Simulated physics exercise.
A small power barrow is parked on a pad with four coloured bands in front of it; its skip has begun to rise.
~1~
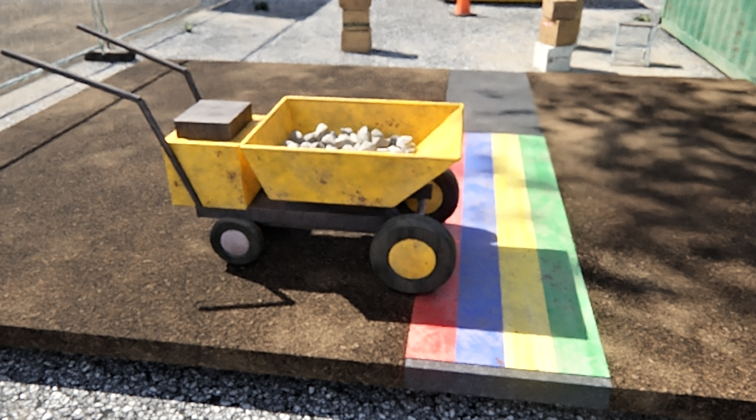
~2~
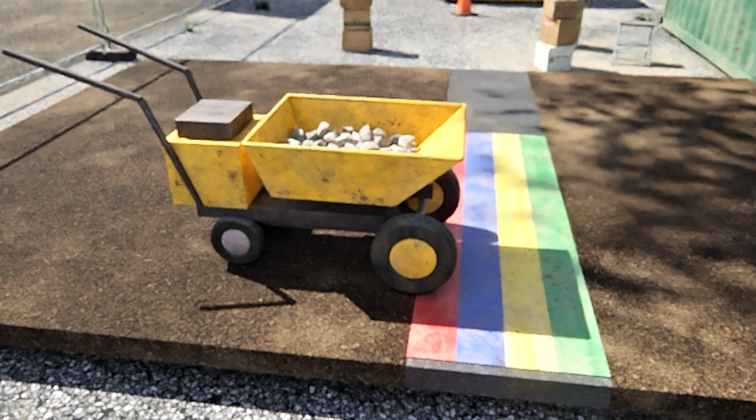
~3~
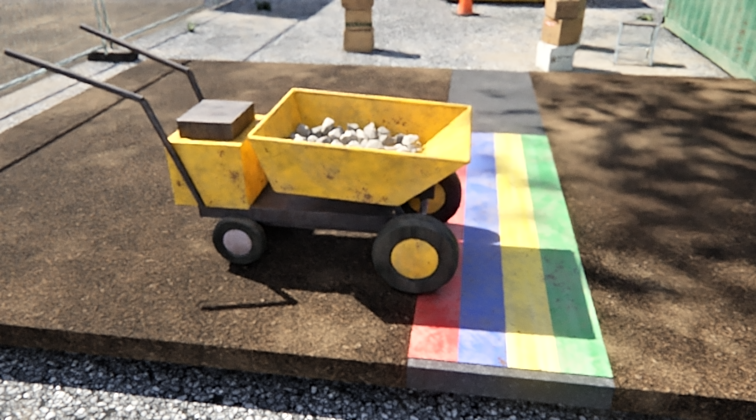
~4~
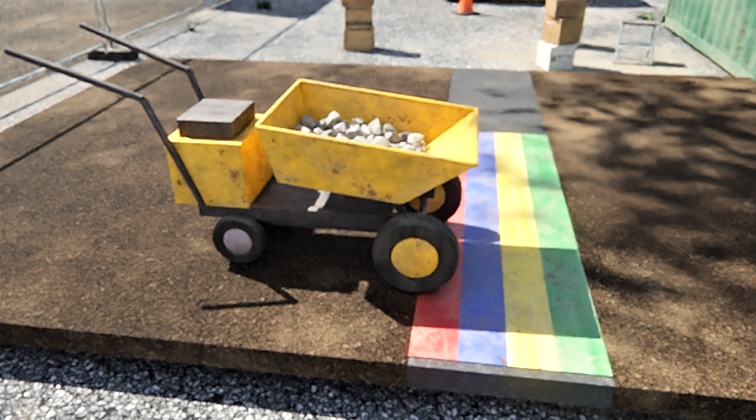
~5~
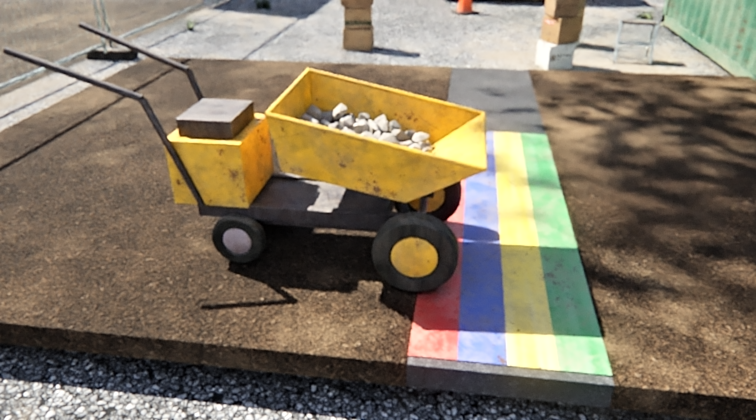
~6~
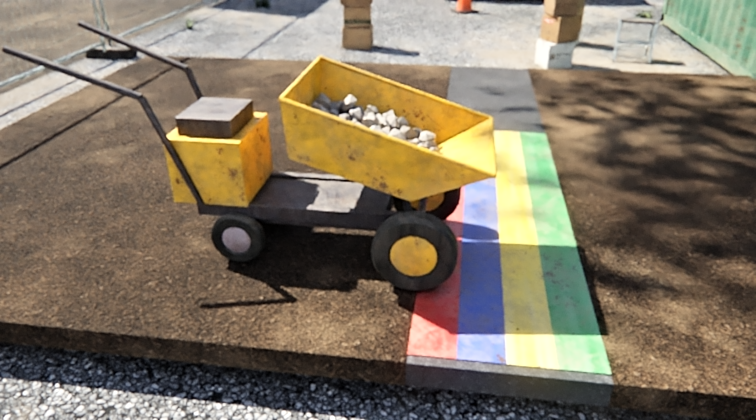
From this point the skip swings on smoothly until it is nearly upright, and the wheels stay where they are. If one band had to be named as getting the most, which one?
I would name green.
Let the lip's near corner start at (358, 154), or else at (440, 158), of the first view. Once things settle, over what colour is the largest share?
Blue, then the green strip.
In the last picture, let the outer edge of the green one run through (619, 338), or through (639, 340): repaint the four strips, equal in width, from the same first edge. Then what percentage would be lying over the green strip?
Close to 40 percent, and close to 40 percent.
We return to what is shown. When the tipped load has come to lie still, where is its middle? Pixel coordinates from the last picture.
Close to (573, 258) in the last picture.
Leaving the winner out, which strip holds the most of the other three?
Behind the top strip comes the yellow one.
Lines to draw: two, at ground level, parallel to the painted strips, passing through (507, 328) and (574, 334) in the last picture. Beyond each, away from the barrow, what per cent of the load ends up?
Around 100 per cent for the first, around 60 per cent for the second.
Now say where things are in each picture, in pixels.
The first frame shows lip of the skip at (458, 159), level; top of the load at (347, 154), broken stones; red strip at (434, 320); blue strip at (480, 324); yellow strip at (527, 328); green strip at (574, 332).
The second frame shows lip of the skip at (461, 160), level; top of the load at (335, 151).
The third frame shows lip of the skip at (468, 162), tipped barely; top of the load at (339, 148).
The fourth frame shows lip of the skip at (476, 165), tipped a little; top of the load at (327, 137).
The fifth frame shows lip of the skip at (484, 170), tipped a little; top of the load at (325, 126).
The sixth frame shows lip of the skip at (494, 176), tipped clearly; top of the load at (334, 116); red strip at (436, 317); blue strip at (481, 321); yellow strip at (528, 325); green strip at (576, 329).
Soon, skip tipped steeply; all in the skip.
A while on, skip tipped steeply; most in the skip; a small part over the yellow strip; about a quarter over the green strip.
Towards the end, skip tipped right over; about a quarter over the yellow strip; about half over the green strip; about a third off the paint.
Finally, skip tipped right over; none over the red strip; a stray few over the blue strip; about a quarter over the yellow strip; about half over the green strip; about a third off the paint.
